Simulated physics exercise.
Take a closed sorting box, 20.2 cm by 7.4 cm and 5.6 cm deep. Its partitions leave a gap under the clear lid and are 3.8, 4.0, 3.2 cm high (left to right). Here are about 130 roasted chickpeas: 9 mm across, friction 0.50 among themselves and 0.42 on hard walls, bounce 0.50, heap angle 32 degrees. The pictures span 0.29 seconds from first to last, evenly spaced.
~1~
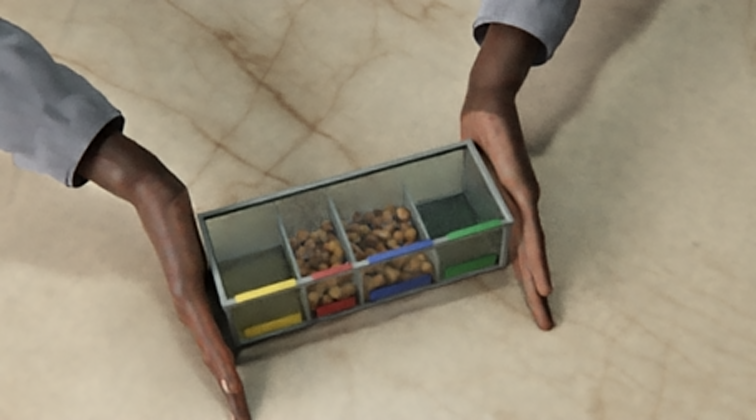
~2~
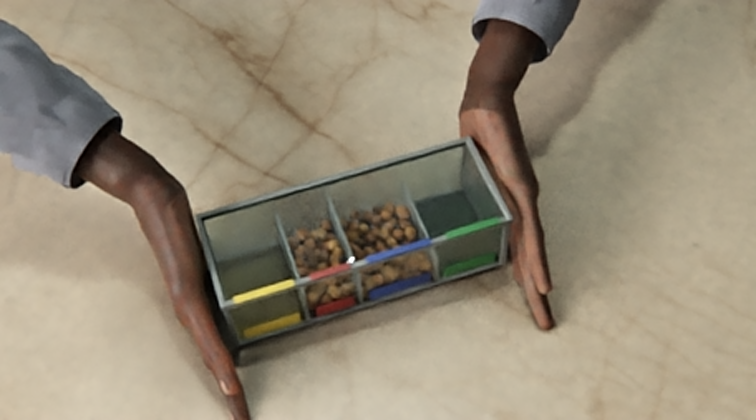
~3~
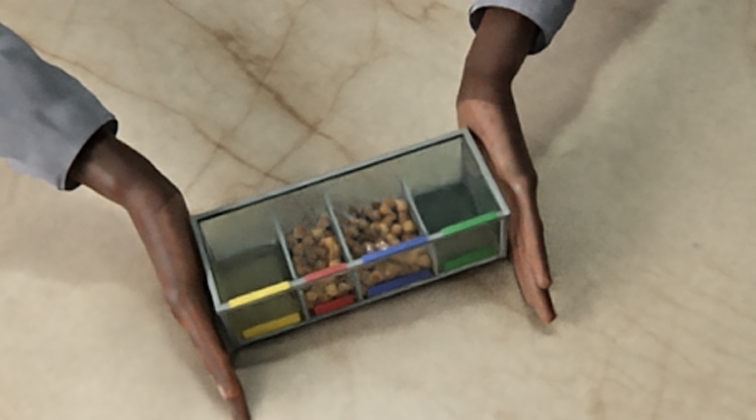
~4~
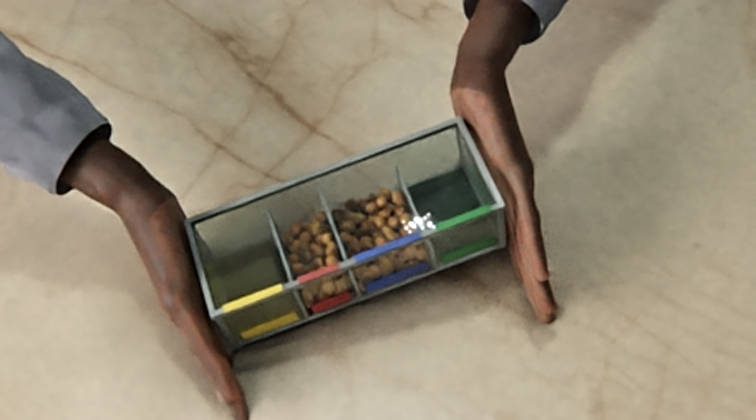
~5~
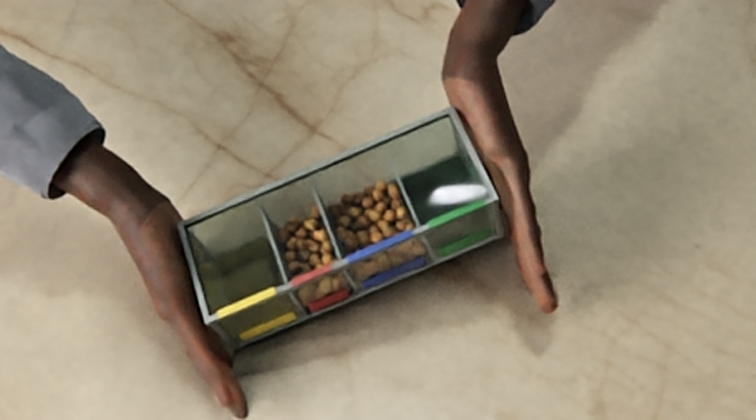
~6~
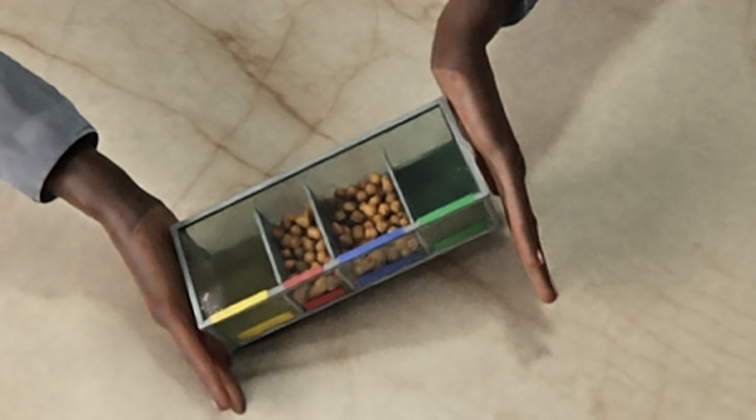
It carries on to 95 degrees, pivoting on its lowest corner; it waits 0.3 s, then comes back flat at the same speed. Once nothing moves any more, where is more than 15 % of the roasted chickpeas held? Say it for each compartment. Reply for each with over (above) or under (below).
Red - over, blue - over, green - under, yellow - over.
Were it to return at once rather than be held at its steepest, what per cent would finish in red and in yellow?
Red 45, yellow 20.
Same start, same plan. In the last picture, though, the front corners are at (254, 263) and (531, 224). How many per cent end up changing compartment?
Then around 45 percent would end up out of place.
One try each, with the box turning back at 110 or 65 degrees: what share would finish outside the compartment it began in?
35 % and 0 %.
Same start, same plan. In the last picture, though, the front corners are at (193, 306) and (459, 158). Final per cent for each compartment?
Per cent at the end: Red 40; blue 30; green 0; yellow 30.
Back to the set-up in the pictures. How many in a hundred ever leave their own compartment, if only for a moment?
About 25 %.
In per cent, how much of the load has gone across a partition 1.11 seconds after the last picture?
Around 20 in a hundred.
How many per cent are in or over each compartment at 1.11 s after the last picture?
Per cent by colour: Red 50; blue 45; green 0; yellow 10.
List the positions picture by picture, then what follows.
Box tilt 0 degrees, front corners at (228, 302) and (506, 220); red 45 %, blue 55 %, in the first frame.
Box tilt 1 degrees, front corners at (226, 303) and (505, 218), in the second frame.
Box tilt 5 degrees, front corners at (222, 307) and (503, 212), lowest corner left front, in the third frame.
Box tilt 10 degrees, front corners at (216, 312) and (498, 205), lowest corner left front, in the fourth frame.
Box tilt 15 degrees, front corners at (211, 318) and (491, 198), lowest corner left front, in the fifth frame.
Box tilt 19 degrees, front corners at (205, 322) and (482, 193), lowest corner left front; red 45 %, blue 55 %, in the sixth frame.
Then, 1.11 s after the last picture, tilt 95 degrees; red 50 %, blue 45 %, yellow 10 %.
Then, 1.85 s after the last picture, tilt 48 degrees; red 40 %, blue 40 %, yellow 20 %.
Then, 2.62 s after the last picture, tilt 0 degrees; red 40 %, blue 40 %, yellow 20 %.
In the end, red 40 %, blue 40 %, green 0 %, yellow 20 %.
